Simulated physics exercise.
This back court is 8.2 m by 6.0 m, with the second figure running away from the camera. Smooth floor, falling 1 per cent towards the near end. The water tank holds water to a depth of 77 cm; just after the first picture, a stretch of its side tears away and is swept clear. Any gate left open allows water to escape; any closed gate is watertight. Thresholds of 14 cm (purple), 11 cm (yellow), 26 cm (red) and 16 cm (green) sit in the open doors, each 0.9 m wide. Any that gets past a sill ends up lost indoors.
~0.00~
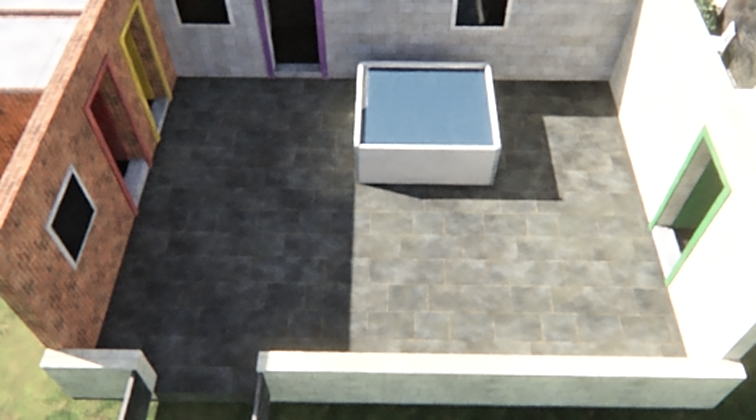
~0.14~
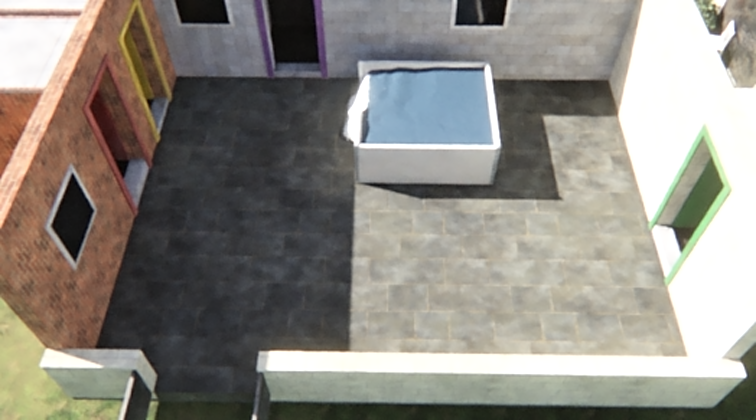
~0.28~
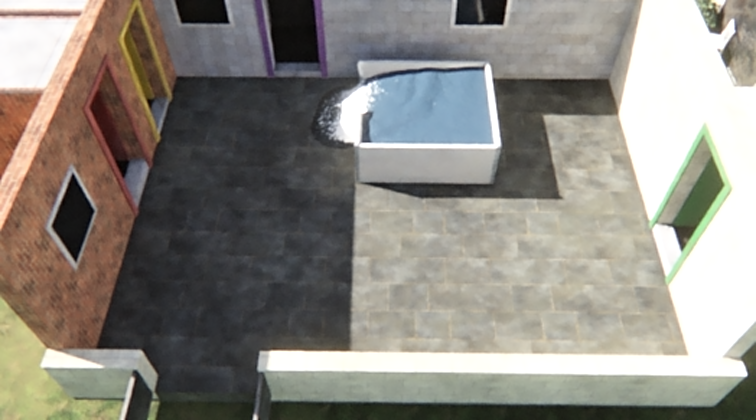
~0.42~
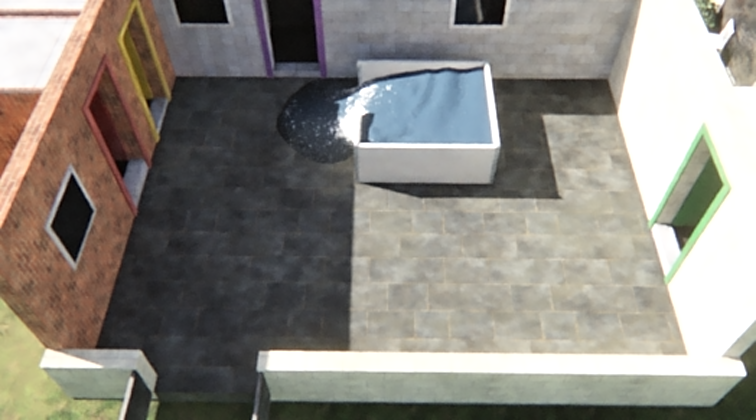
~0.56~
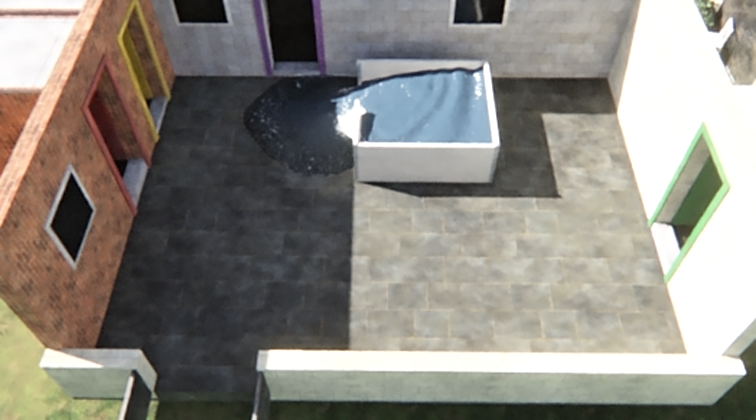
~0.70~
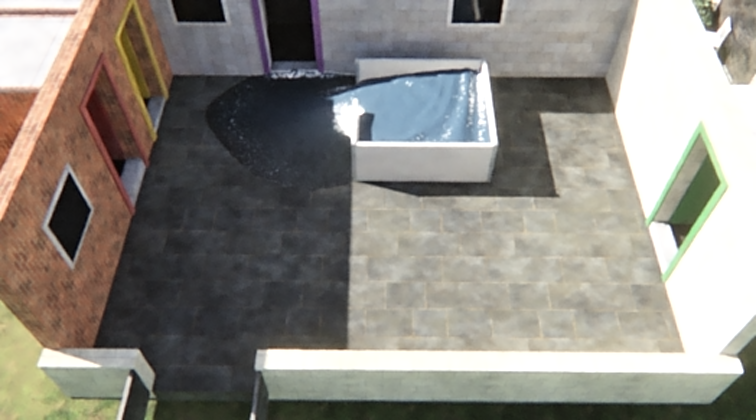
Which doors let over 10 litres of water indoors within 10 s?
The purple door: Over 10 litres, the yellow door: Over 10 litres, the red door: 10 litres or less, the green door: 10 litres or less.
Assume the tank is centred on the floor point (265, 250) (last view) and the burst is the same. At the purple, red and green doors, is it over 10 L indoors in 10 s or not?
Well, against that limit, at purple it's within bounds, at red it's too much, and at green it's within bounds.
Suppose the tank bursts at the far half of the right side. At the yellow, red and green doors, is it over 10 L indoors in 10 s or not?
So yellow stays lower, red stays lower, green stays lower.
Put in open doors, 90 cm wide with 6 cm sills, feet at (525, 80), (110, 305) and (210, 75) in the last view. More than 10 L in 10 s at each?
Taking them in order, the first gets too little, the second enough and the third enough.
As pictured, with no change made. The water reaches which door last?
Last comes the green one.
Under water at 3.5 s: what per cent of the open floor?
Some 35 per cent of the floor is wet.
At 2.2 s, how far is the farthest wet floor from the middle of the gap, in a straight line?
It's close to 5.0 metres.
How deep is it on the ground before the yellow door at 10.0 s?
Around 8.5 cm there.
After 1.4 s water covers 25 % of the floor and is deepest (48 cm) near (174, 76); purple door 26 cm at the sill, 12 L in, yellow door 17 cm at the sill, 23 L in, red door 7 cm at the sill, 0 L in, green door not reached.
After 2.2 s water covers 25 % of the floor and is deepest (46 cm) near (179, 90); purple door 23 cm at the sill, 51 L in, yellow door 37 cm at the sill, 121 L in, red door 21 cm at the sill, 0 L in, green door not reached.
After 3.5 s water covers 35 % of the floor and is deepest (30 cm) near (157, 132); purple door 17 cm at the sill, 74 L in, yellow door 27 cm at the sill, 299 L in, red door 17 cm at the sill, 0 L in, green door not reached.
After 6.0 s water covers 50 % of the floor and is deepest (24 cm) near (87, 373); purple door 10 cm at the sill, 80 L in, yellow door 19 cm at the sill, 454 L in, red door 12 cm at the sill, 0 L in, green door not reached.
After 10.0 s water covers 70 % of the floor and is deepest (15 cm) near (87, 373); purple door 7 cm at the sill, 80 L in, yellow door 9 cm at the sill, 489 L in, red door 8 cm at the sill, 0 L in, green door 2 cm at the sill, 0 L in.
